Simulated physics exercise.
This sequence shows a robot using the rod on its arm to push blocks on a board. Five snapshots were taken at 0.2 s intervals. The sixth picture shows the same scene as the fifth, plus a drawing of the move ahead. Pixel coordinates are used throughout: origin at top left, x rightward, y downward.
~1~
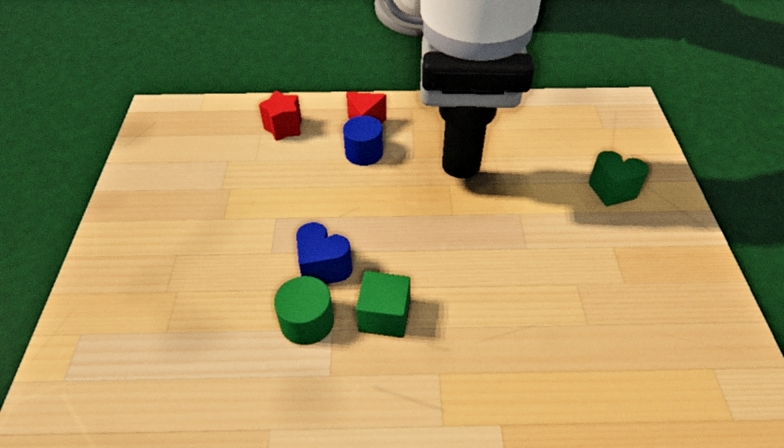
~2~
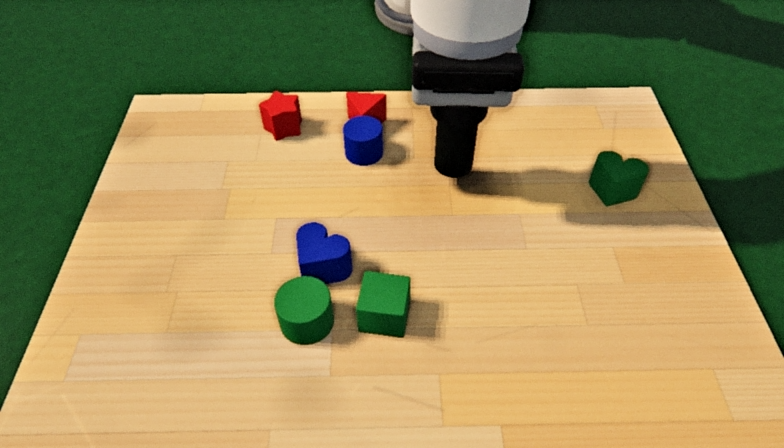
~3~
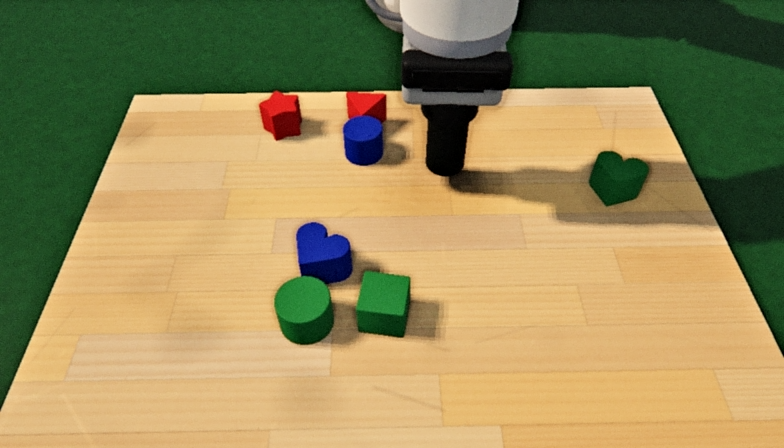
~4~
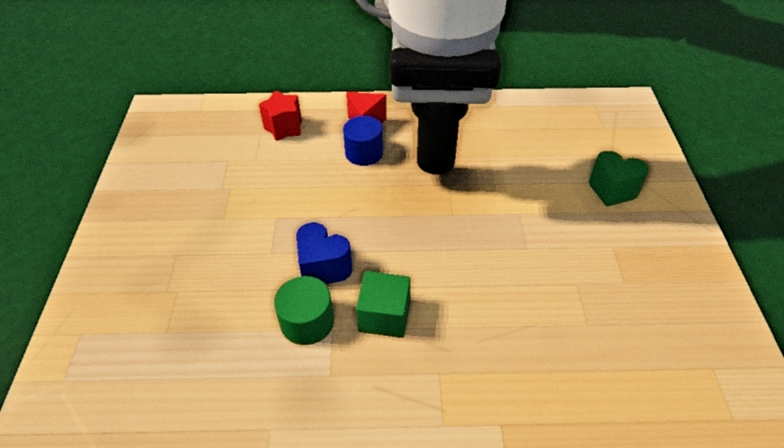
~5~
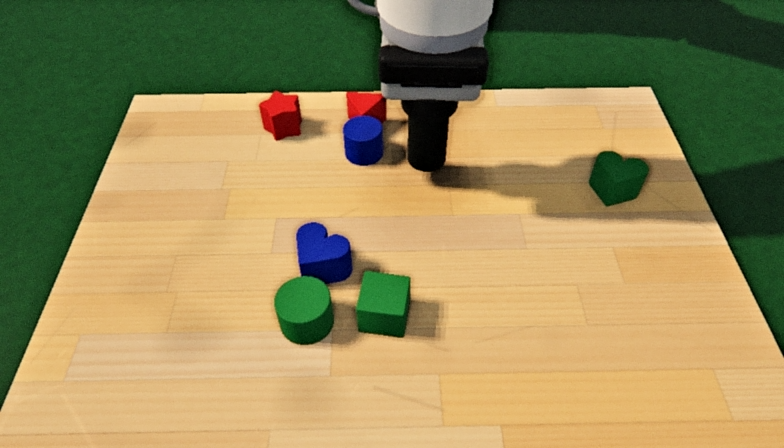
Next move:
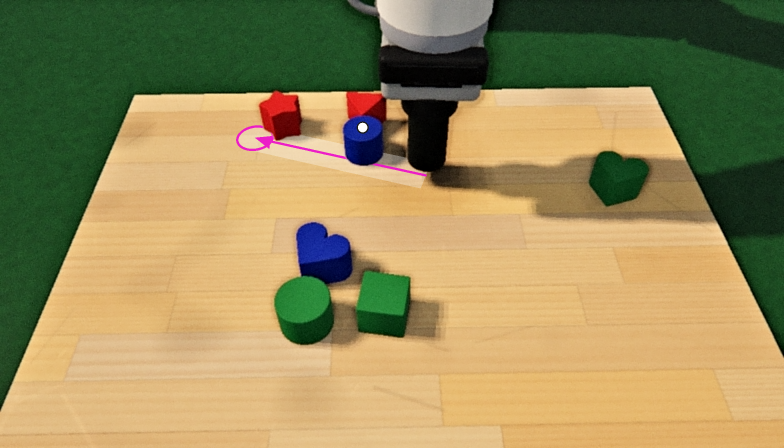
A robot arm's black rod slides slowly left a short way across the top of a wooden board, nearing the blue disc beside the red triangular block, while all the red, blue and green blocks stay still.
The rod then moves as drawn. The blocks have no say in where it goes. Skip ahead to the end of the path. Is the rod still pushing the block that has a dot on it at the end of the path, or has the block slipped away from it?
It is off to the side or behind.
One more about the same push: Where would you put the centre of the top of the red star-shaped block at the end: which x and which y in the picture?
My best guess is (263, 92).
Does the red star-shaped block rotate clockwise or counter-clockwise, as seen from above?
From the top: Clockwise.
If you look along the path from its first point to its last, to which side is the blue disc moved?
Heads right.
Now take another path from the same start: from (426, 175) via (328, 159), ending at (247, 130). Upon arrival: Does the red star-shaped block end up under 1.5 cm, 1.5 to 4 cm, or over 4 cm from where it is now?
It goes 1.5 to 4 cm.
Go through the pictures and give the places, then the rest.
Tip of the rod at (461, 166), middles of tops, red star-shaped block at (280, 103), blue disc at (363, 128), red triangular block at (365, 100), in the first picture.
Rod at (453, 165), nothing pushed, in the second picture.
Rod at (445, 164), nothing pushed, in the third picture.
Rod at (436, 162), nothing pushed, in the fourth picture.
Rod at (427, 159), red star-shaped block at (280, 103), blue disc at (363, 128), red triangular block at (365, 100), in the fifth picture.
The line goes in a line from (426, 175) to (255, 138); the dot is on the blue disc.
What follows on the original path. One third of the way, rod at (365, 146); blue disc at (339, 119); red triangular block at (363, 96), turned 20° clockwise.
Two thirds of the way, rod at (306, 134); red star-shaped block at (275, 102); blue disc at (310, 100); red triangular block at (363, 96), turned 20° clockwise.
At the end, rod at (251, 122); red star-shaped block at (263, 92), turned 35° clockwise; blue disc at (310, 100); red triangular block at (363, 96), turned 20° clockwise.
